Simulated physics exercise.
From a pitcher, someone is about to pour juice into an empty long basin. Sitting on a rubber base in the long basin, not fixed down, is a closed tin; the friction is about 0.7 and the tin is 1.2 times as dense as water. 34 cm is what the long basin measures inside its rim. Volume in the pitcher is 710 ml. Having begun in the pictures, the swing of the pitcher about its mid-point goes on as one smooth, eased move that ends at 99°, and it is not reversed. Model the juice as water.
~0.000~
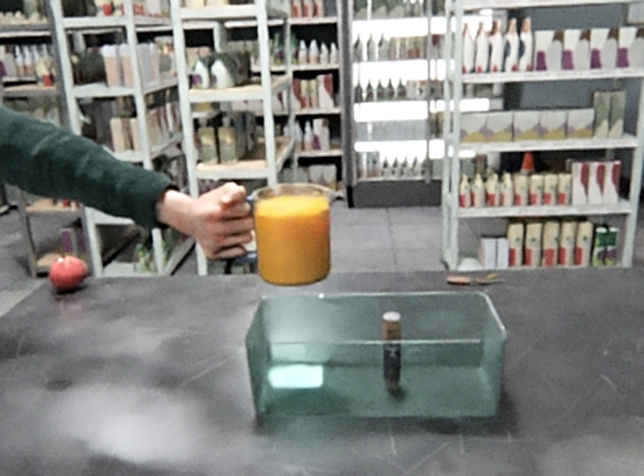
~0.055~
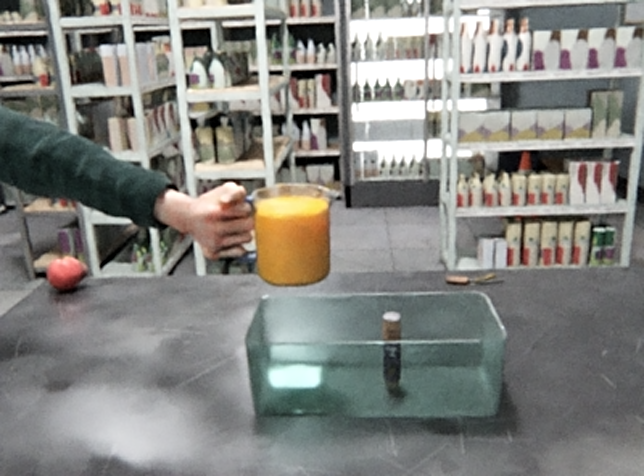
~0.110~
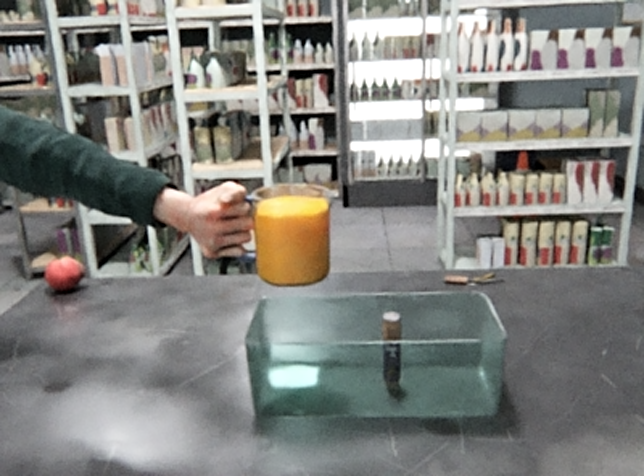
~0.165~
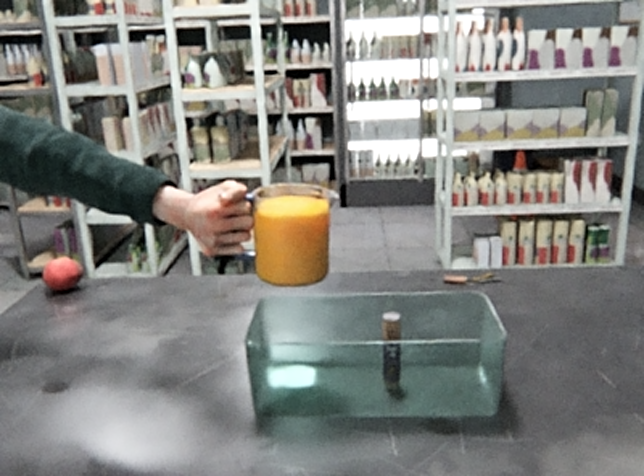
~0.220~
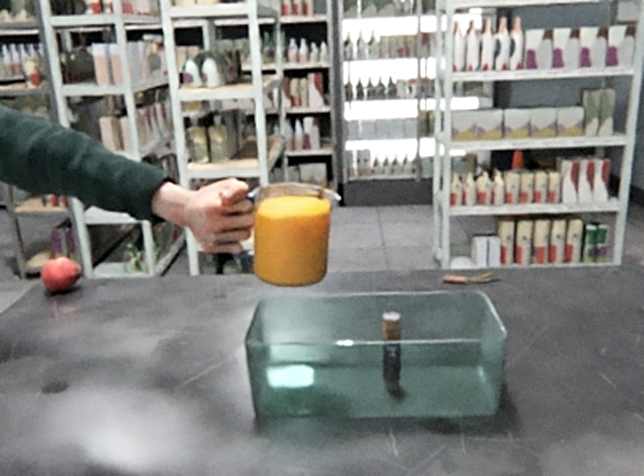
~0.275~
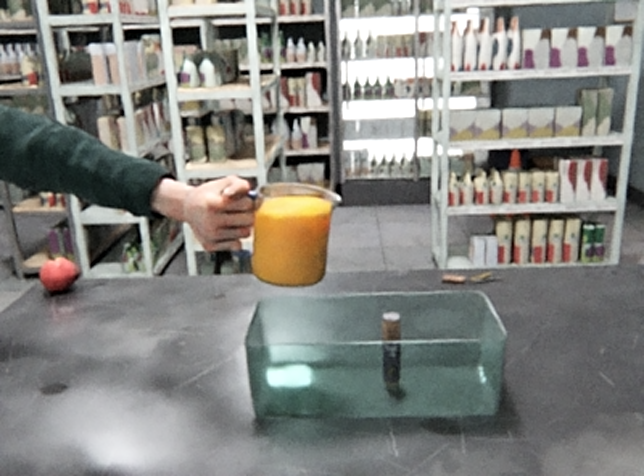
A hand holds a pitcher of orange juice above a glass basin, tilting it slightly rightward.
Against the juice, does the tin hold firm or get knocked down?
It gets knocked down.
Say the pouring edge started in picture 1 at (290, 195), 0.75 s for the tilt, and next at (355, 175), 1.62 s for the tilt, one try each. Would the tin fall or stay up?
The tin stays vertical the first time and stays vertical the second time.
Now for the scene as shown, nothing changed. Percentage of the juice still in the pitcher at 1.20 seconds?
Roughly 40 per cent.
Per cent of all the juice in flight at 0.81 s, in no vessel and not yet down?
About 10 per cent.
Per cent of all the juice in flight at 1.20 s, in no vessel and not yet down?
Airborne fraction: Approx. 18 %.
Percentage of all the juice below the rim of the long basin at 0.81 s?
Around 3%.
Then, 0.81 s in, the tilt is 52° and 88 per cent is still to pour; the tin stands where it began.
Then, 1.20 s in, the tilt is 87° and 41 per cent is still to pour; the tin stands where it began.
Then, 1.61 s in, the tilt is 99° and 7 per cent is still to pour; the tin lies on its side.
Then, 2.06 s in, the tilt is 99° and 1 per cent is still to pour; the tin lies on its side.
Finally, the tin lies on its side.
